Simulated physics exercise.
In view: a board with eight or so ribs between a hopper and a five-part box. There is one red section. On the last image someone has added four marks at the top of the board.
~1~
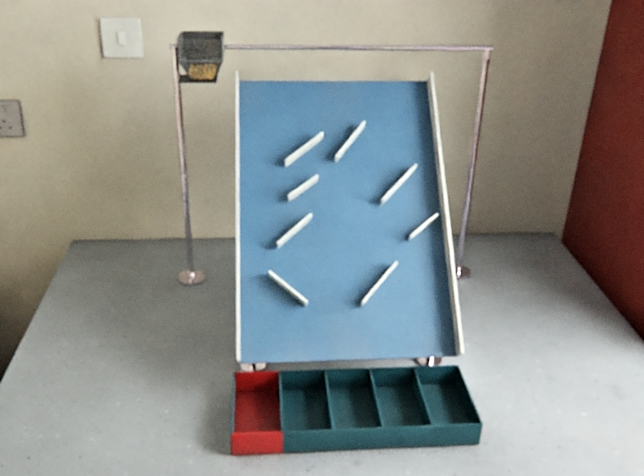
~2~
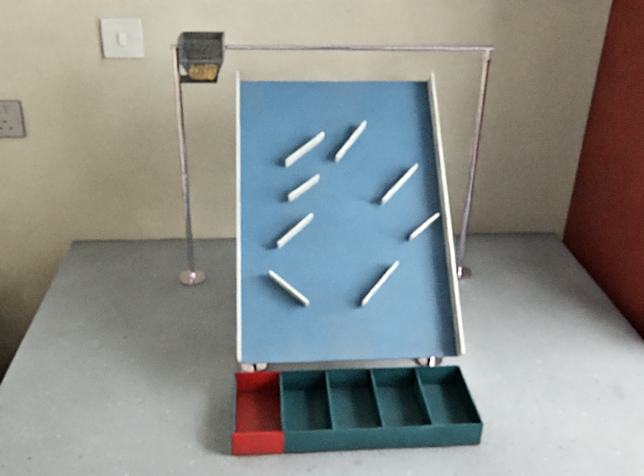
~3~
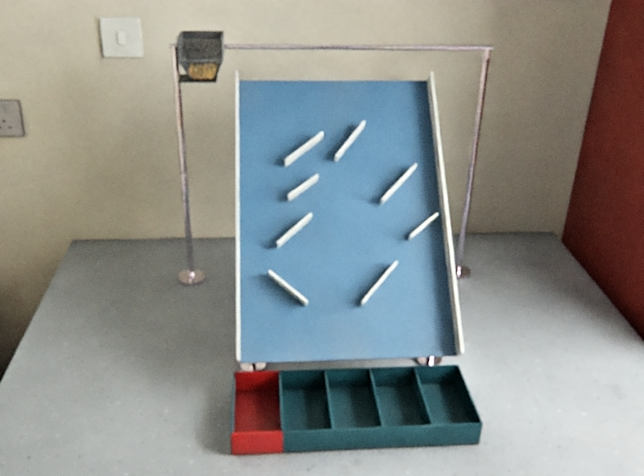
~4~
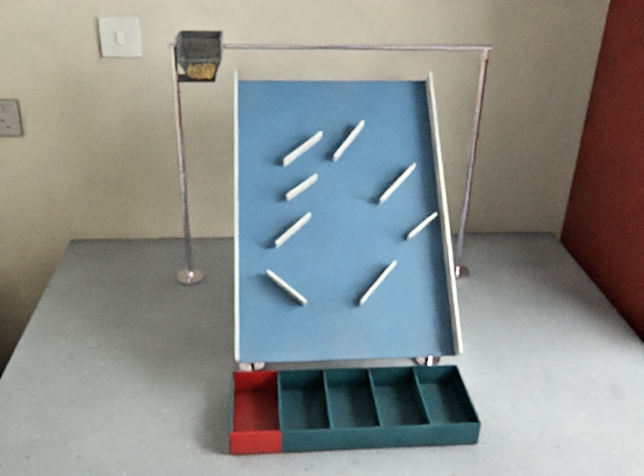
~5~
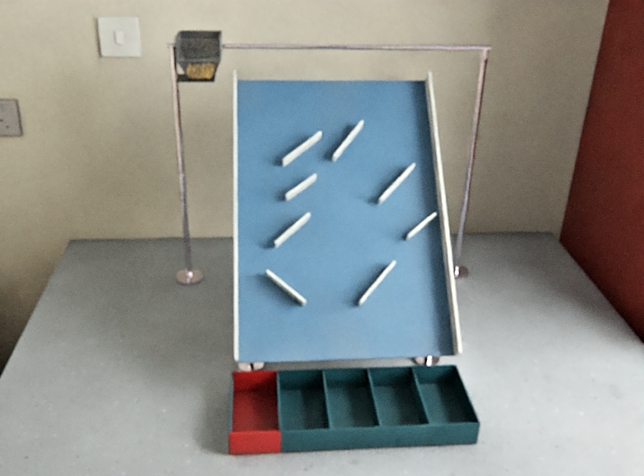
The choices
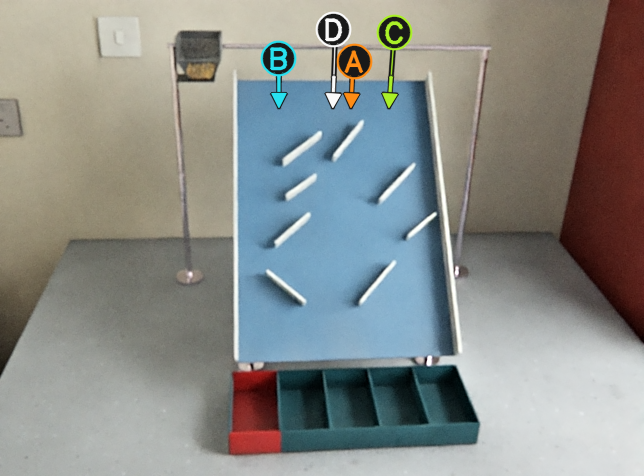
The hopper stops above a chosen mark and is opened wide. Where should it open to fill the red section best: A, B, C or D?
B.
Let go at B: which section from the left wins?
It is the first one.
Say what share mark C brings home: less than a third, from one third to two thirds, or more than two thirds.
Mark C gives less than a third.
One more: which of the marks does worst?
That is mark C.
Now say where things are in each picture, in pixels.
In the first picture, hopper near (203, 73), dried chickpeas, door shut.
In the second picture, ribs (286, 161) to (323, 133), (337, 157) to (365, 121), (289, 196) to (318, 175).
In the third picture, ribs (383, 199) to (416, 164), (278, 243) to (312, 213), (411, 236) to (438, 213).
In the fourth picture, ribs (268, 270) to (306, 301), (361, 302) to (396, 261).
In the fifth picture, red section near (255, 441), number 1 of 5 from the left.
On the marked copy, mark A meets the board at (351, 102); mark B meets the board at (278, 102); mark C meets the board at (389, 102); mark D meets the board at (332, 102).
With A, close to a third in the red section, close to two thirds in other sections.
With B, the bulk in the red section, a small share in other sections, only a few outside the box.
With C, only a few in the red section, all but a few in other sections, only a few outside the box.
With D, close to half in the red section, close to a third in other sections, a small share outside the box.
